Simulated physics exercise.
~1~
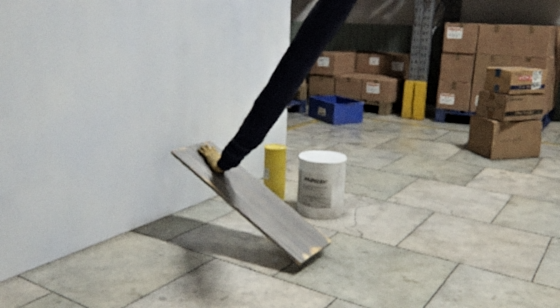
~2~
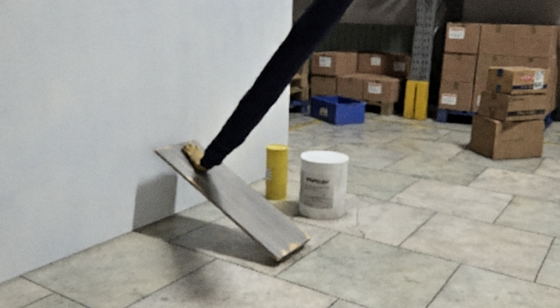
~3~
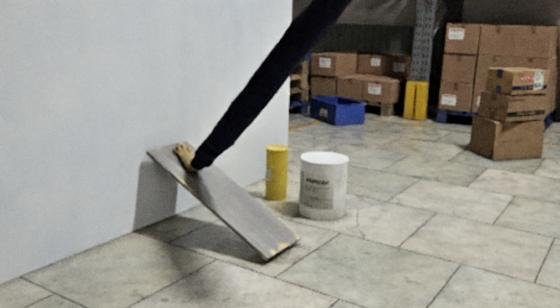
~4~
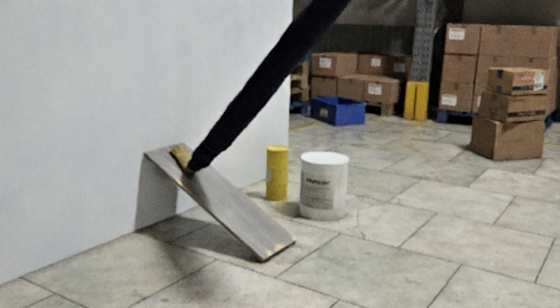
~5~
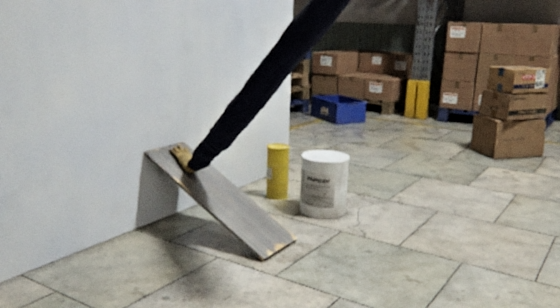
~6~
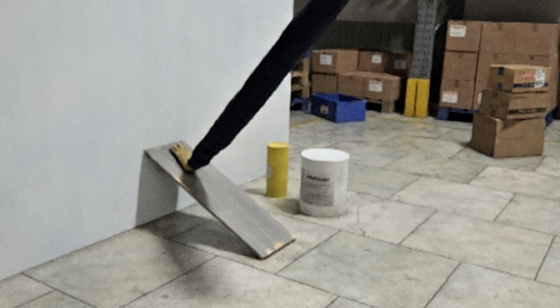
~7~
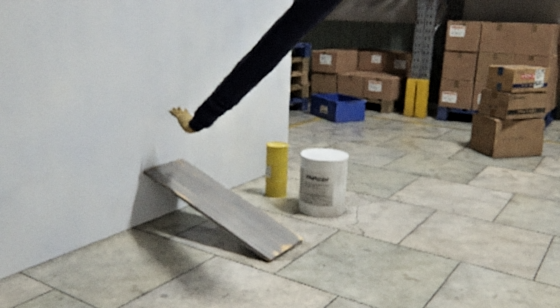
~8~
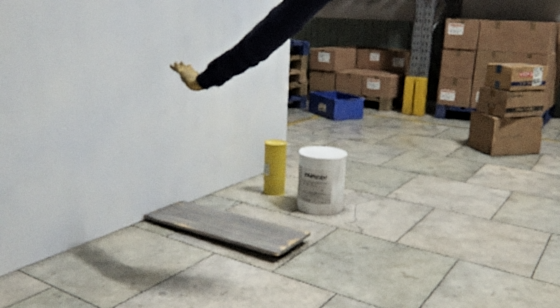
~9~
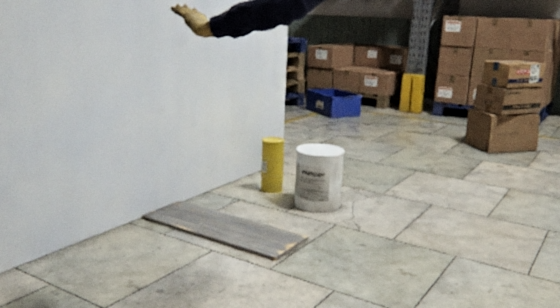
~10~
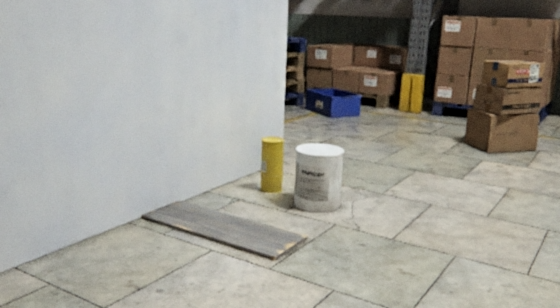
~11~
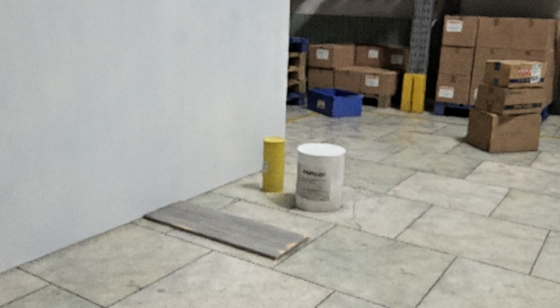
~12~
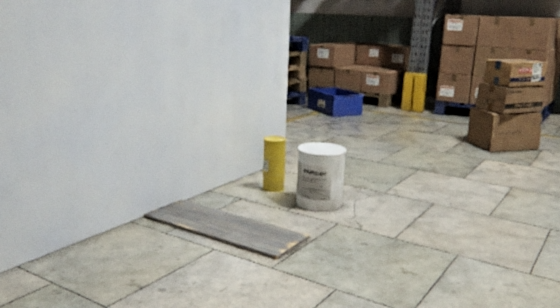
In a warehouse with pale stone-tiled flooring, a slightly swaying view looks down toward a plain light wall on the left, with stacked brown boxes and a blue bin behind. A yellow canister and a white pail stand on the floor near the centre. A dark-sleeved arm with a yellowish glove reaches in from above and lowers a long grey board leftward until it leans against the wall. The hand holds it there briefly, then lets go and draws back. The board slips down the wall and drops flat, and the arm leaves. The board lies still beside the untouched canister and pail.
